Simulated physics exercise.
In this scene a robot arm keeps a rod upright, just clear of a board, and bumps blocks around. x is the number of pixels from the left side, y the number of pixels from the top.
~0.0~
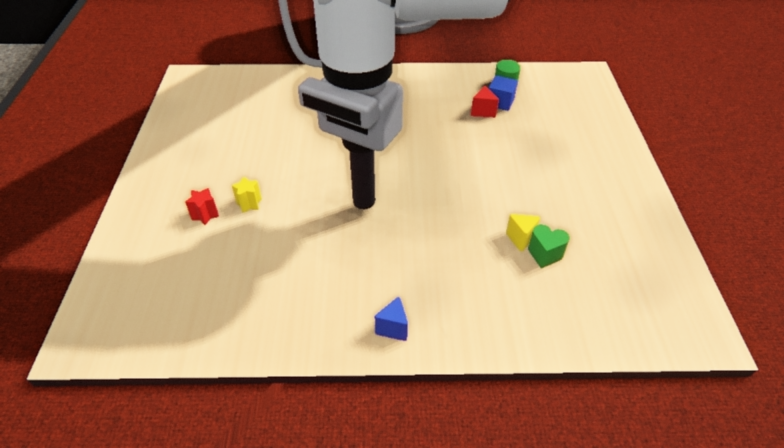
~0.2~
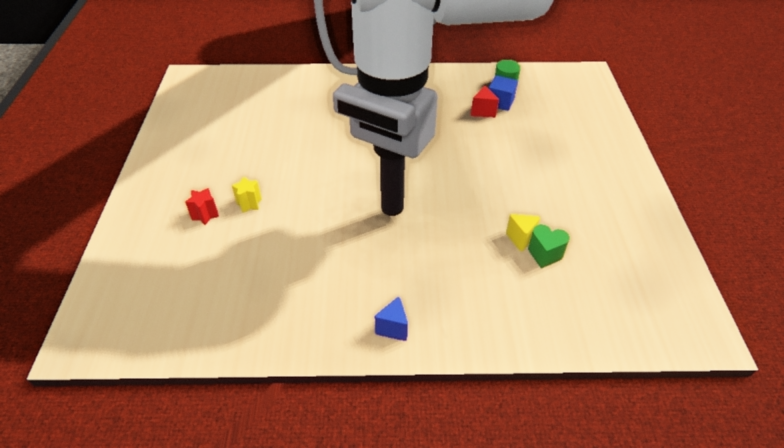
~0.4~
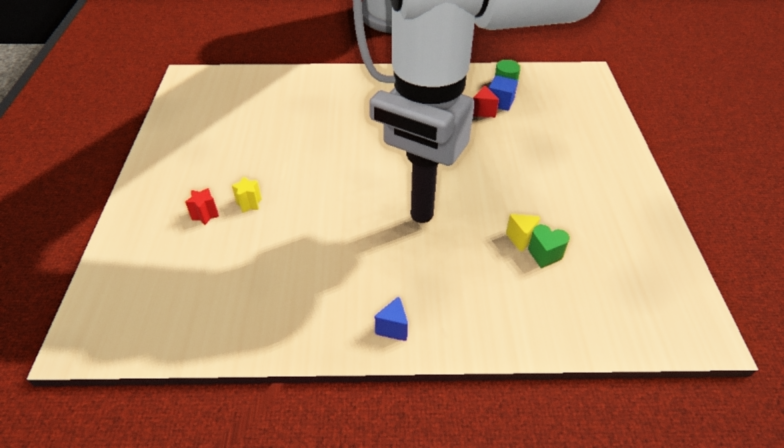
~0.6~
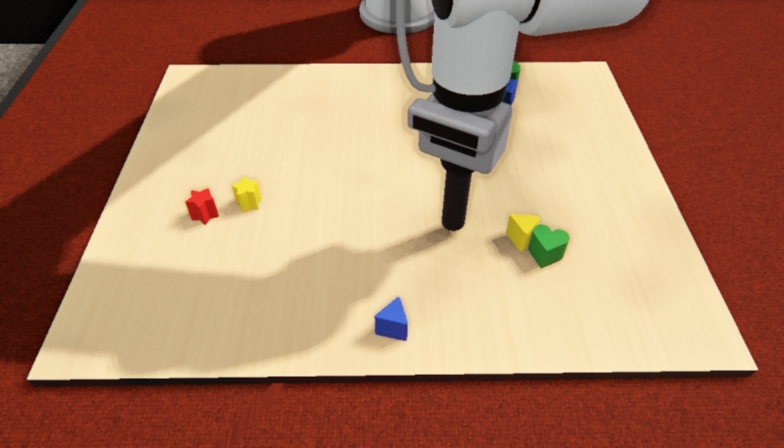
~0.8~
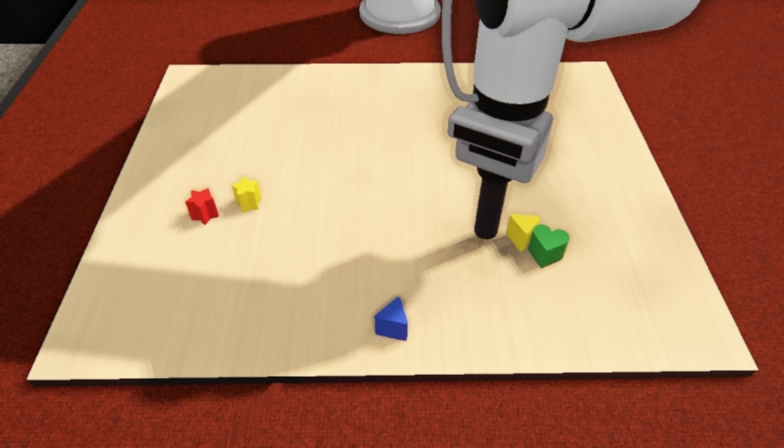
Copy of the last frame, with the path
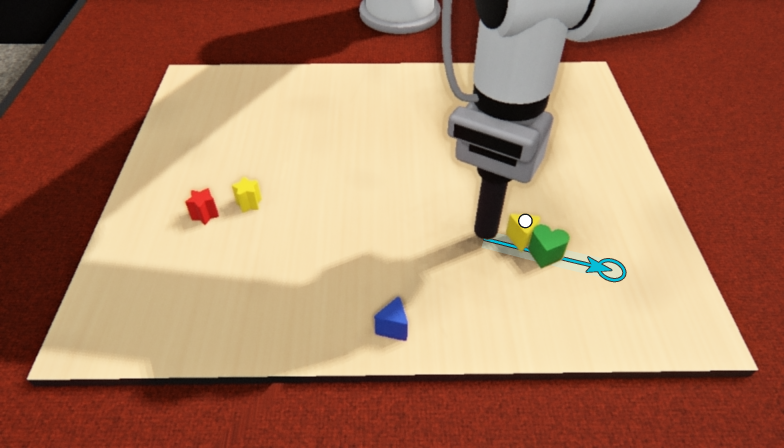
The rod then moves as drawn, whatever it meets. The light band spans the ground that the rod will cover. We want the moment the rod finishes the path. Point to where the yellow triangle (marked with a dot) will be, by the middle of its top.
The middle of its top is at (545, 217).
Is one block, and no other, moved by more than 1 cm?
No, that is not how it ends up.
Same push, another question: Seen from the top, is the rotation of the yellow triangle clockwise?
Answer: No.
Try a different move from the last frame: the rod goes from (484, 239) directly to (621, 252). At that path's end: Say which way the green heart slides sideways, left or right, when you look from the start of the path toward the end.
Facing from start to end, it will go to the right.
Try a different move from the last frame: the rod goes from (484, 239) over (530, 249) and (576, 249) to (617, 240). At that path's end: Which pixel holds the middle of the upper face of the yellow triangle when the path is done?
So, by the moment the path ends, you'll find the top centre of the yellow triangle at (551, 215).
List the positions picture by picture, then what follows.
The first frame shows rod's lower end at (364, 203); yellow triangle at (525, 221); green heart at (551, 236).
The second frame shows rod at (392, 209); blocks still.
The third frame shows rod at (422, 216); blocks still.
The fourth frame shows rod at (453, 224); blocks still.
The fifth frame shows rod at (486, 232); yellow triangle at (525, 221); green heart at (551, 236).
Drawn move, in a line from (484, 239) to (611, 270); the dot is on the yellow triangle.
What follows on the original path. One third of the way, rod at (527, 243); yellow triangle at (541, 217), turned 15° anticlockwise; green heart at (560, 238), turned 40° clockwise.
Two thirds of the way, rod at (571, 253); yellow triangle at (545, 217), turned 35° anticlockwise; green heart at (602, 246), turned 35° clockwise.
At the end, rod at (614, 263); yellow triangle at (545, 217), turned 35° anticlockwise; green heart at (648, 255), turned 25° clockwise.
